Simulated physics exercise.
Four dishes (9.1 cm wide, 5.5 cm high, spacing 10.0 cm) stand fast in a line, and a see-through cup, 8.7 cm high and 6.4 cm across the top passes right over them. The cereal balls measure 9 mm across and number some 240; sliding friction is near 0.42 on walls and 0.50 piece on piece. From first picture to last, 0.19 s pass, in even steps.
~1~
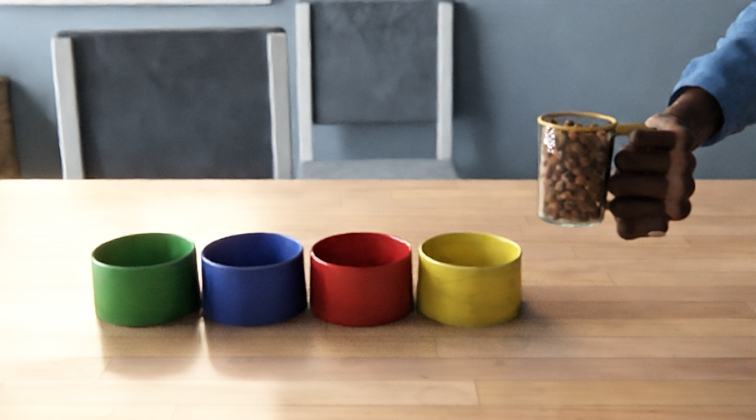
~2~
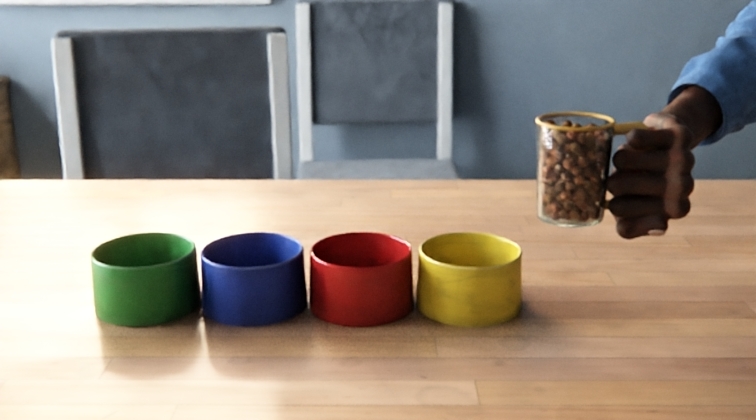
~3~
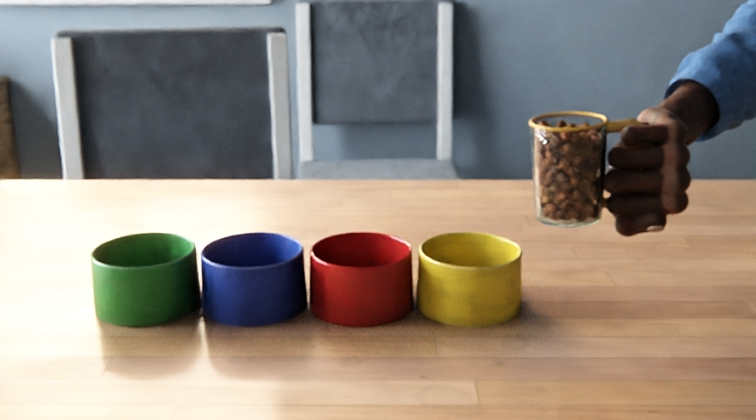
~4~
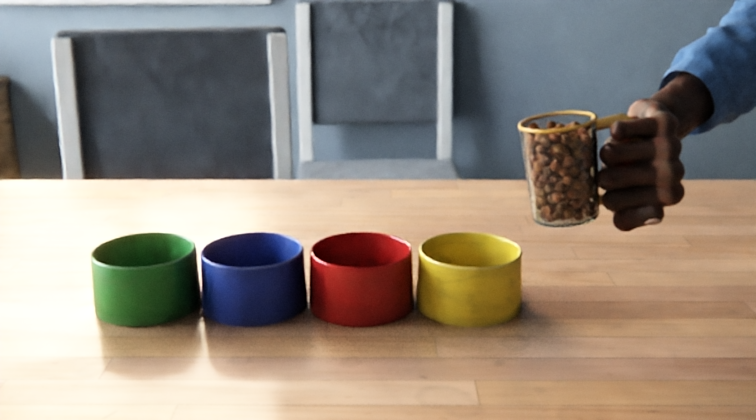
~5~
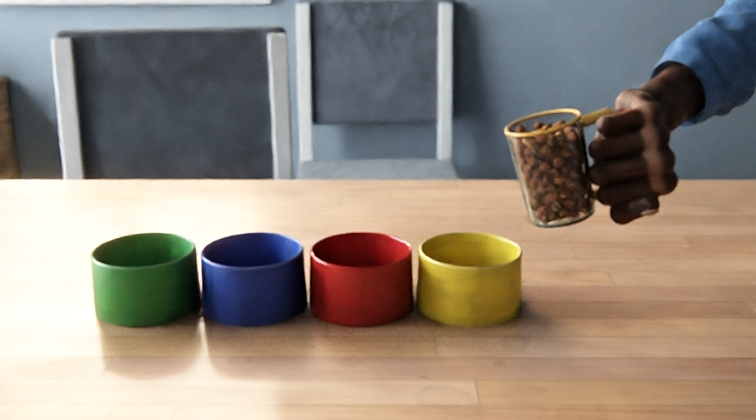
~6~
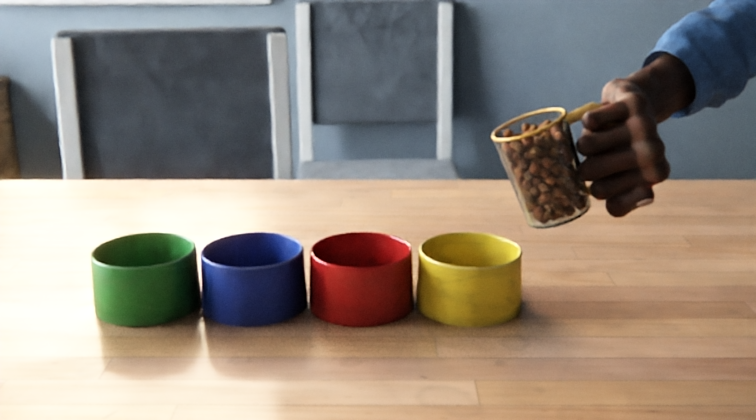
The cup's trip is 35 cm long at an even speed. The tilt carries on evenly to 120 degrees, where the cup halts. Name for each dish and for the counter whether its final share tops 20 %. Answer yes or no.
Red dish: Yes; blue dish: Yes; green dish: No; yellow dish: No; on the counter: No.
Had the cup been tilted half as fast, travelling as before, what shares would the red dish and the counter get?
In that case red 0, counter 10.
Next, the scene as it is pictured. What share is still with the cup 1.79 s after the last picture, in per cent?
Roughly 0 per cent.
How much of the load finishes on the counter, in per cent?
Roughly 10 per cent.
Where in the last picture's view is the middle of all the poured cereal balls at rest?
Near (323, 288).
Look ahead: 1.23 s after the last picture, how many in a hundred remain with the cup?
Some 0 per cent of the load.
Then, 0.74 s after the last picture, tilt 120 degrees; cup holds 45 %, red 50 %.
Then, 1.23 s after the last picture, tilt 120 degrees; cup holds 0 %, red 50 %, blue 40 %.
Then, 1.79 s after the last picture, tilt 120 degrees; cup holds 0 %, red 50 %, blue 40 %.
In the end, red 50 %, blue 40 %, green 0 %, yellow 0 %, counter 10 %.
